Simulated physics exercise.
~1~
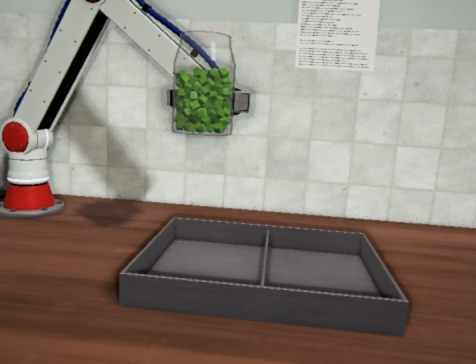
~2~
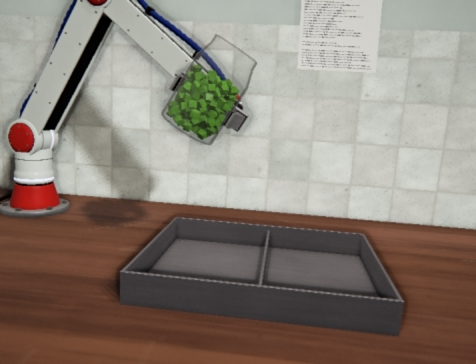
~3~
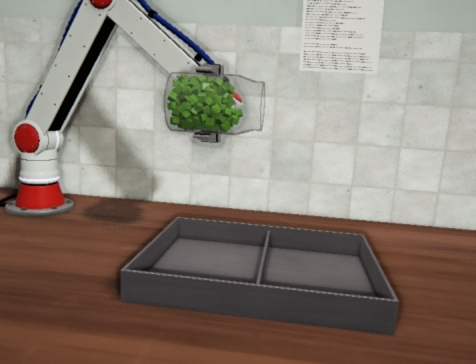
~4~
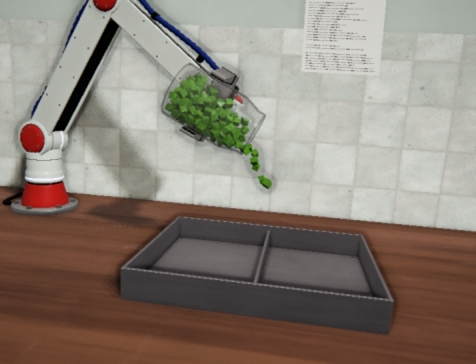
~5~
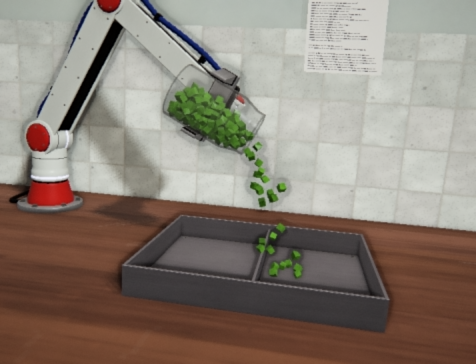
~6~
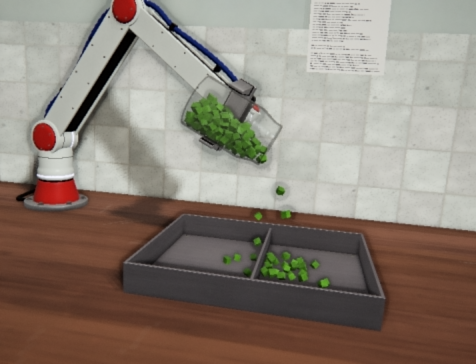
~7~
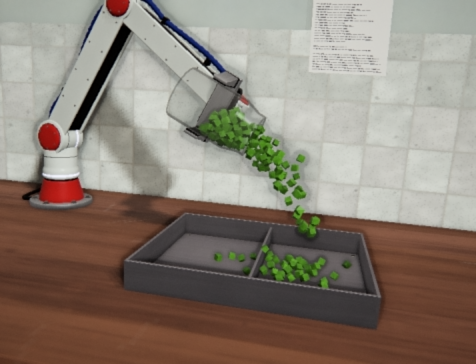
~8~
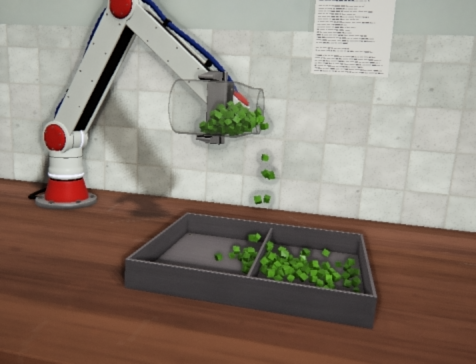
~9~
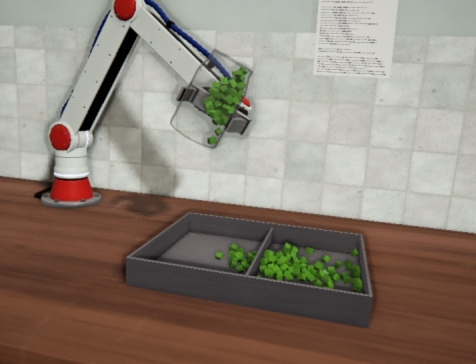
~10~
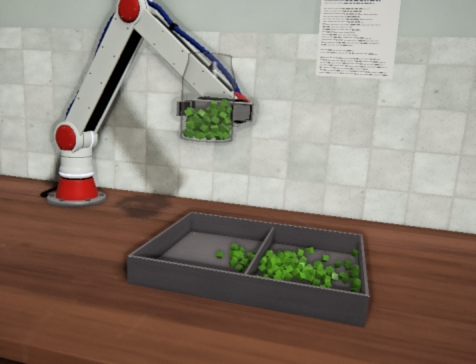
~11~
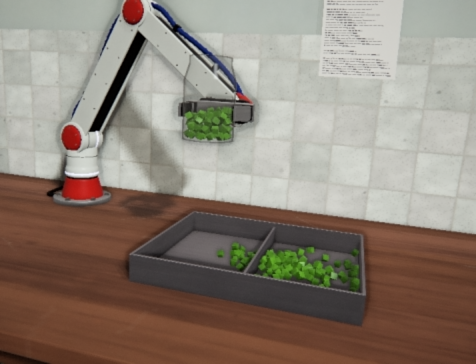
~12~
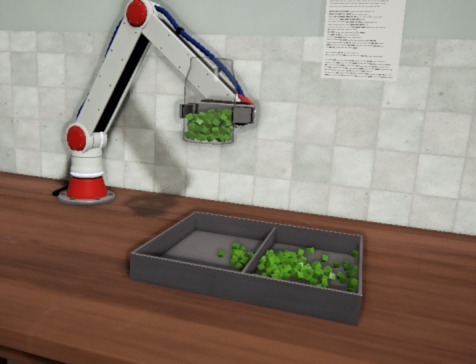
On a wooden counter by a tiled wall, a robot arm tipped a clear jar of green vegetable dice over a divided gray tray, spilling many into the right part and some into the left, then turned it upright, still partly full.
